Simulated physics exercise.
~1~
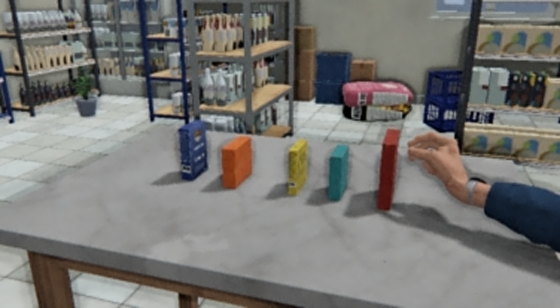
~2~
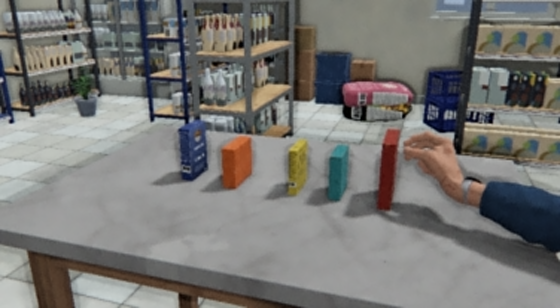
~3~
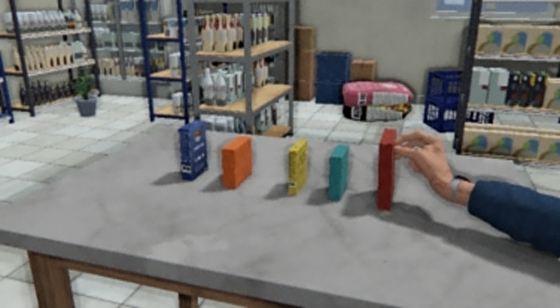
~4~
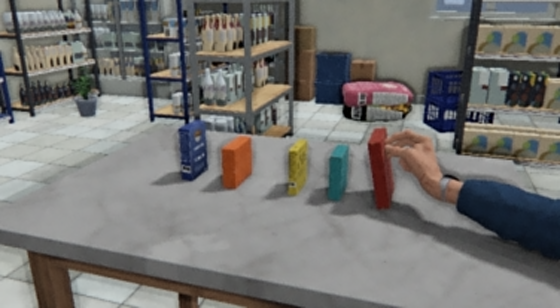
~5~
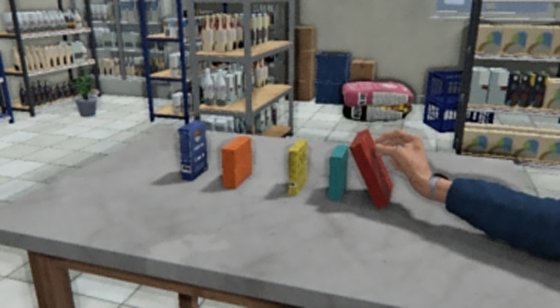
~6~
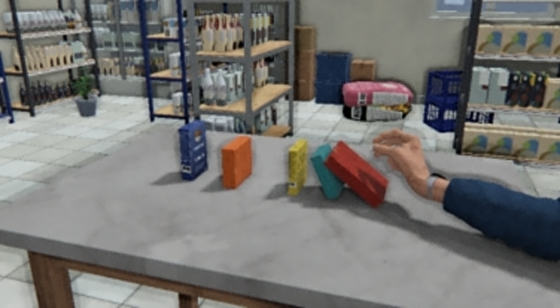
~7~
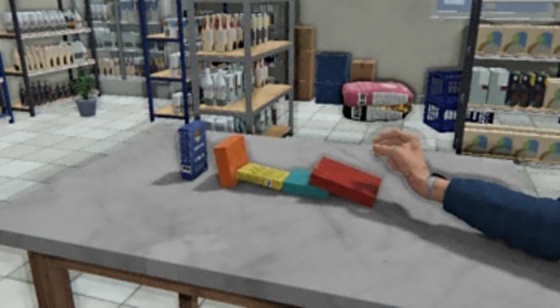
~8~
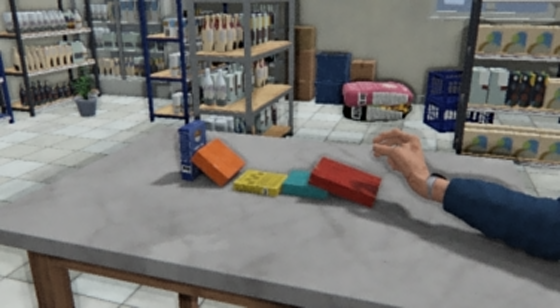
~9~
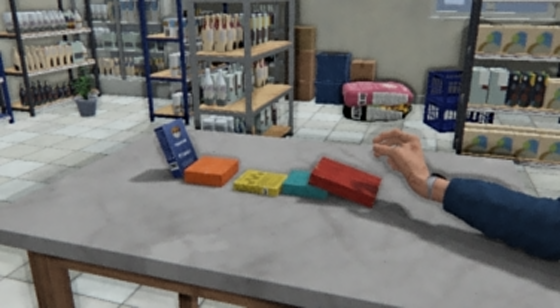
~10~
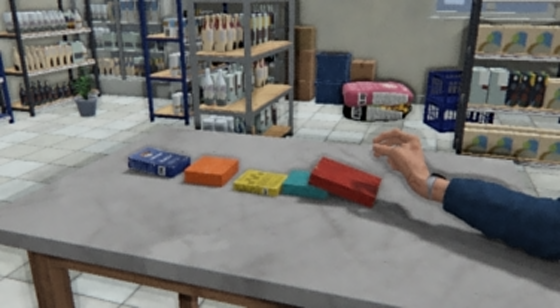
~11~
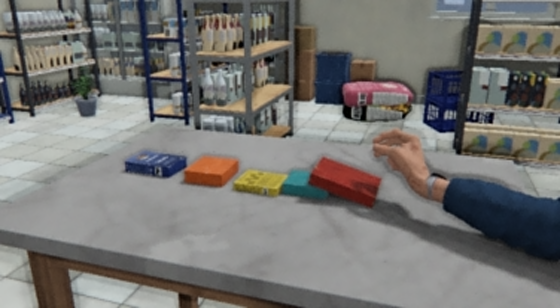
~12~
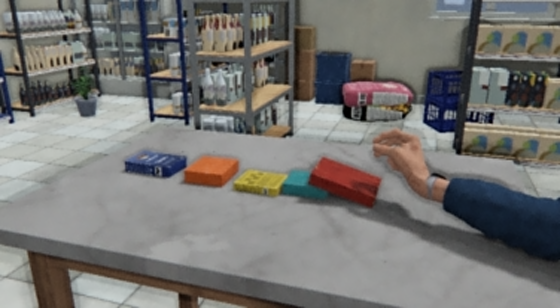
The clip shows a hand tipping a red block leftward on a gray table, toppling the turquoise, yellow, orange and blue blocks in turn. The blue one falls last, and all five end up lying still in a row beside the raised hand.
